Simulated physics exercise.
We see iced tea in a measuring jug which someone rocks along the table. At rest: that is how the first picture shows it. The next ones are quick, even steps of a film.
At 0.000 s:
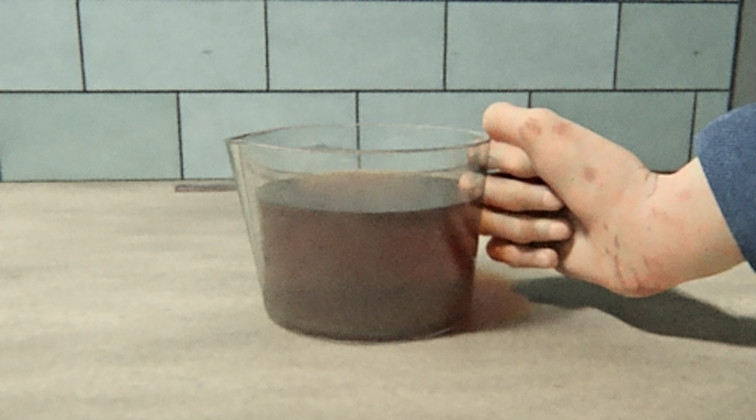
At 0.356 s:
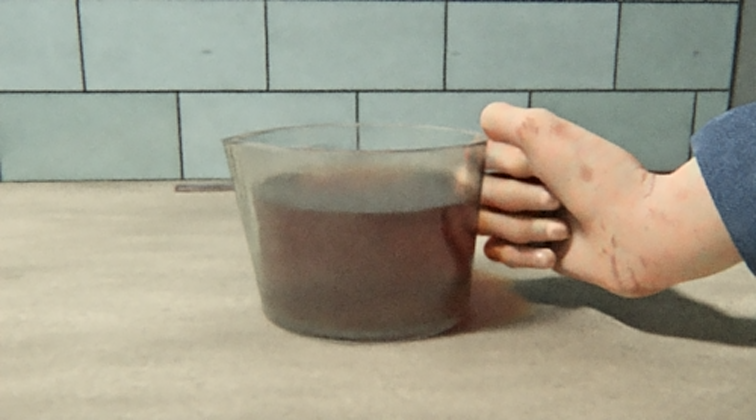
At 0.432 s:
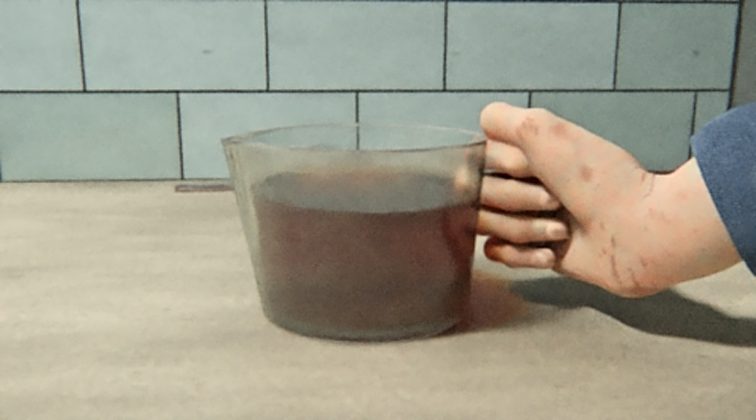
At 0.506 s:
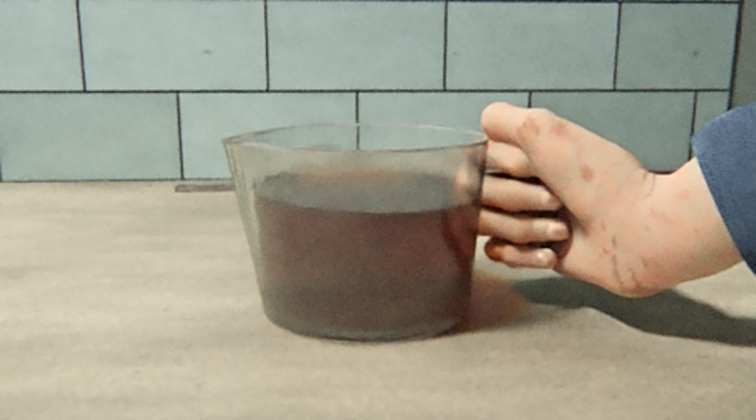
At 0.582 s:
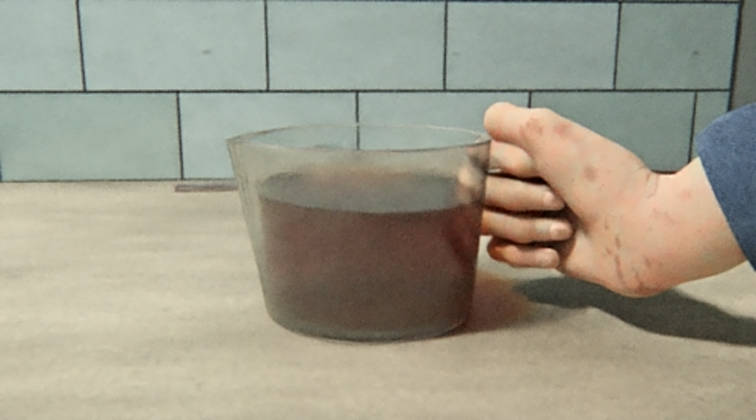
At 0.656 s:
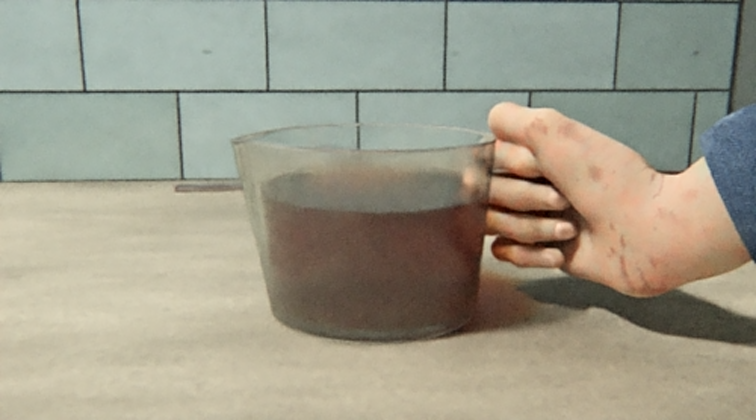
A hand gripping a clear jug of dark reddish-brown liquid, shifting it very slightly left, then slightly right on a table.
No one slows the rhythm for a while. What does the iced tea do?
Liquid remains in it.
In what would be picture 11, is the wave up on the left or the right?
That'd be the right flank.
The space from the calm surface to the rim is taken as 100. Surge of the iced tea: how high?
10%, by my reckoning.
Around 1.0 s, the highest wave so far stays far below the rim.
Around 5.1 s, the highest wave so far stays far below the rim; nothing has left it.
